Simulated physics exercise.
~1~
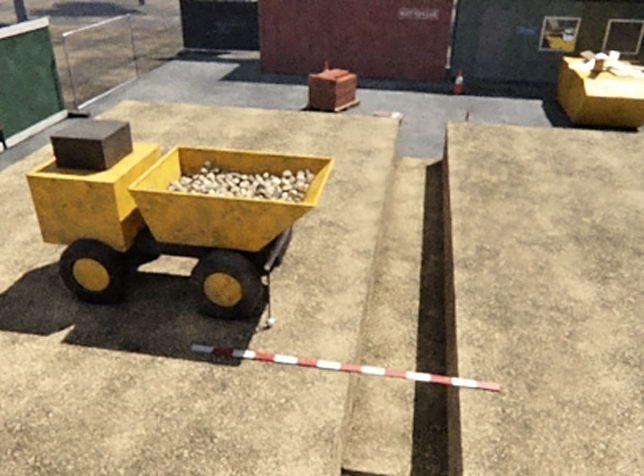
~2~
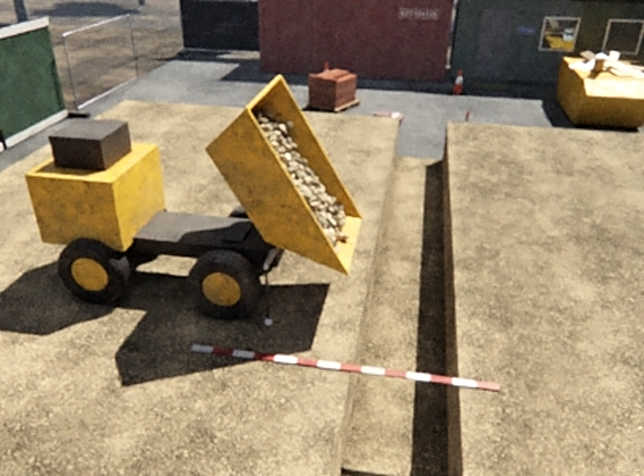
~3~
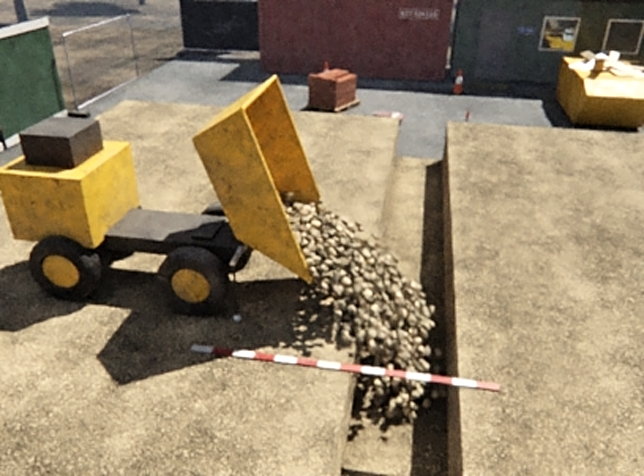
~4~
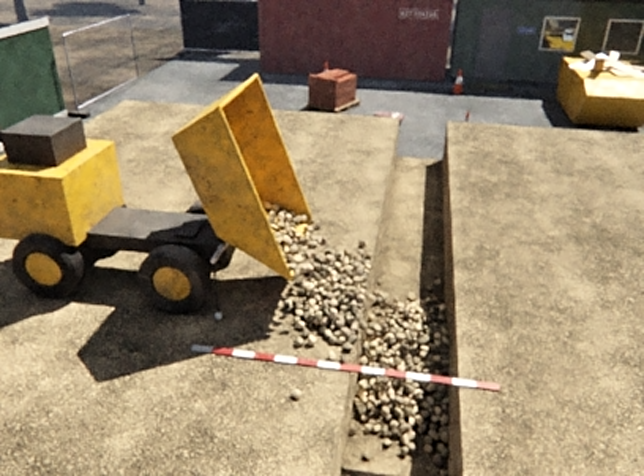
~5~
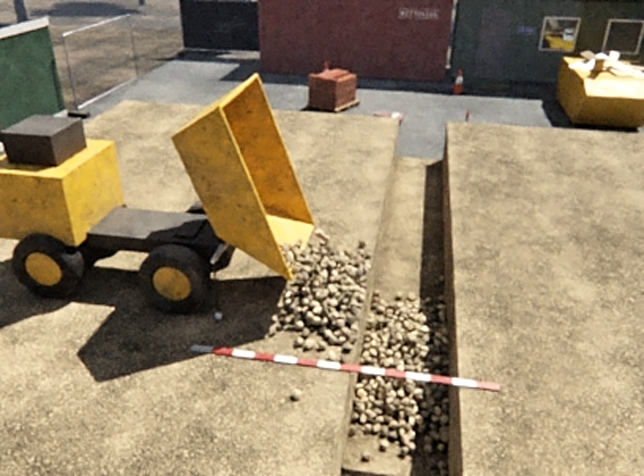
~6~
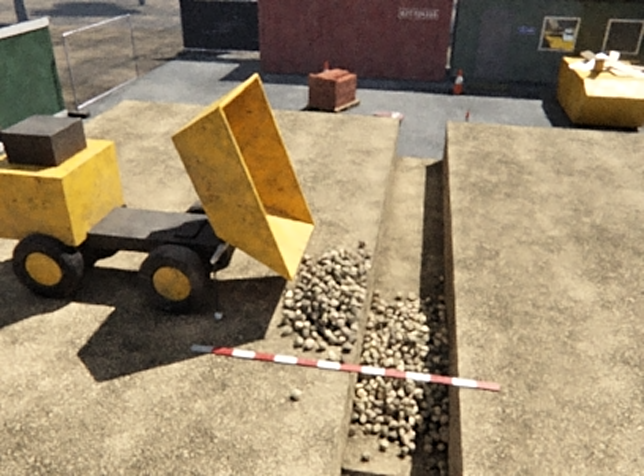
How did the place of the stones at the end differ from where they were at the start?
At the start the stones were all up in the dumper's yellow skip, but by the end they lay lower and farther right, mostly in the trench with a smaller heap on the ground just to the left of it.
